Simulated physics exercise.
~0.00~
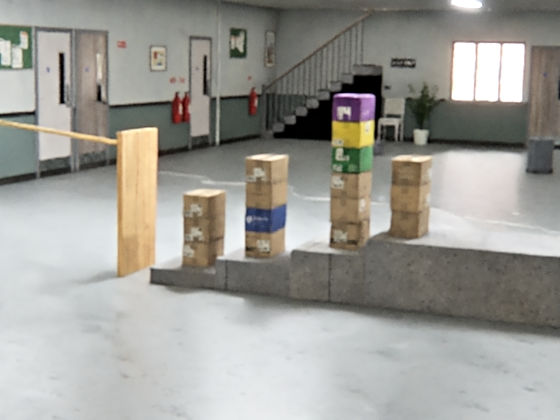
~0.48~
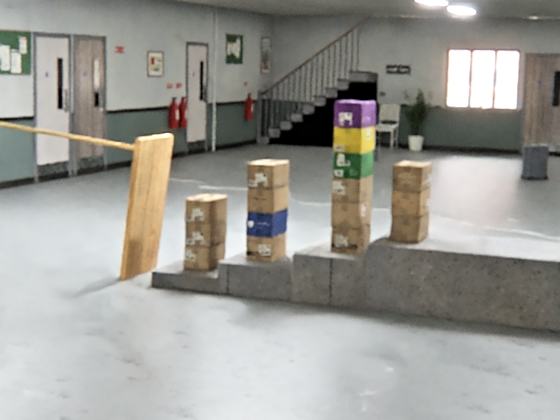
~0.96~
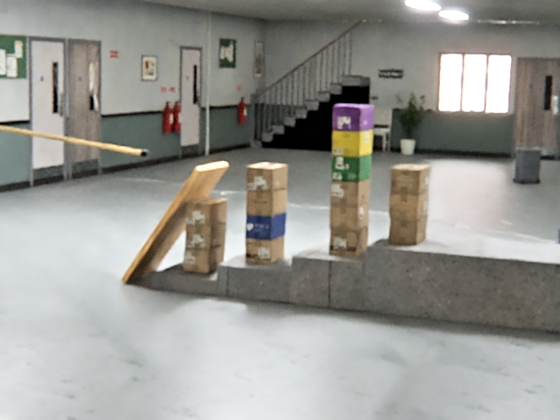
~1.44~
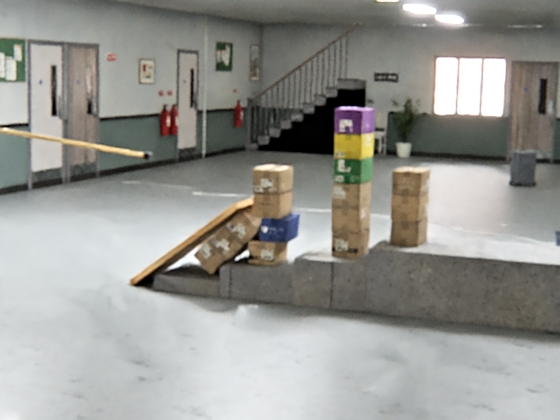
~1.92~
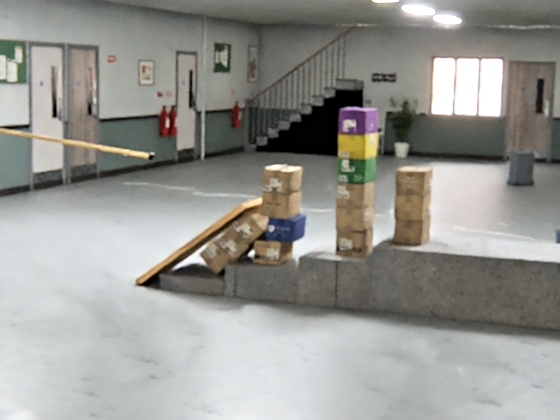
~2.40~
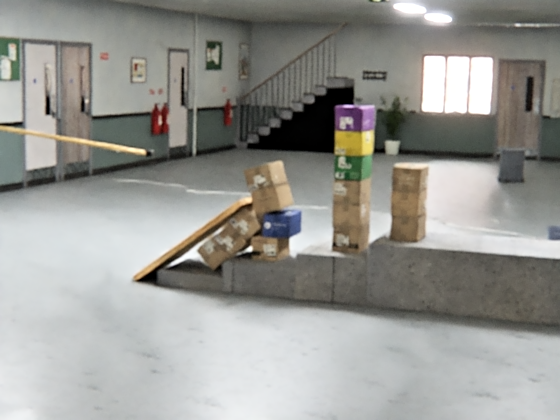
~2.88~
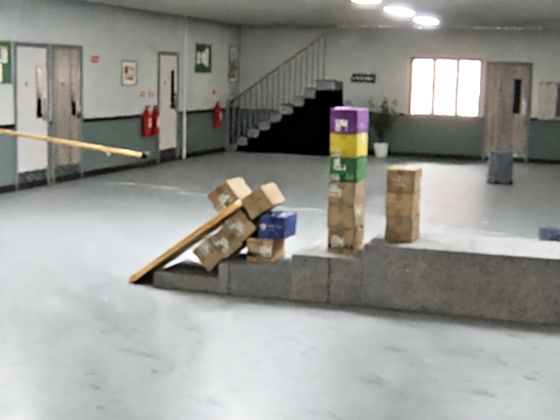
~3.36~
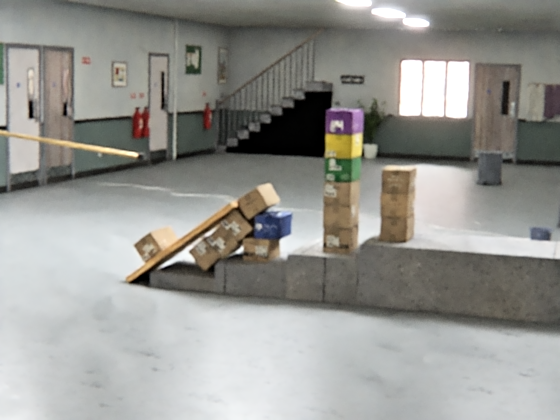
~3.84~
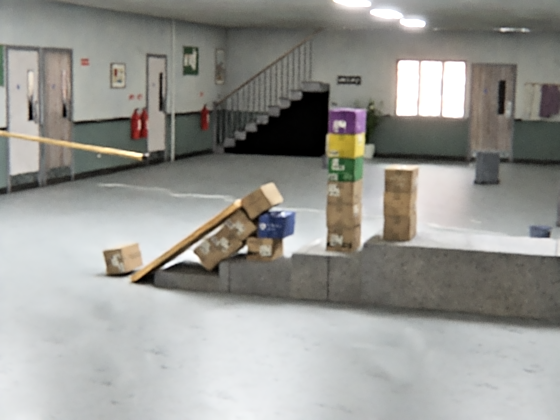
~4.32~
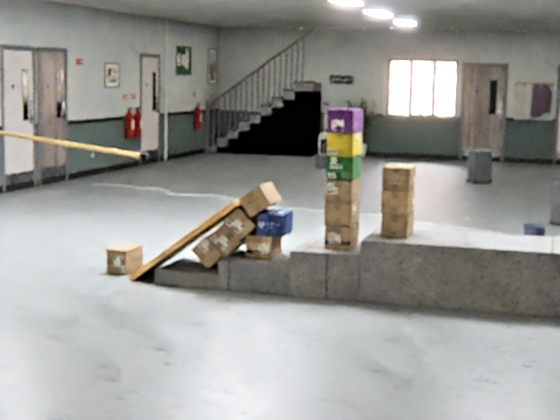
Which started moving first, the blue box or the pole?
The pole started moving first. The blue box shifted only after the board had fallen against the first stack and tipped it over.
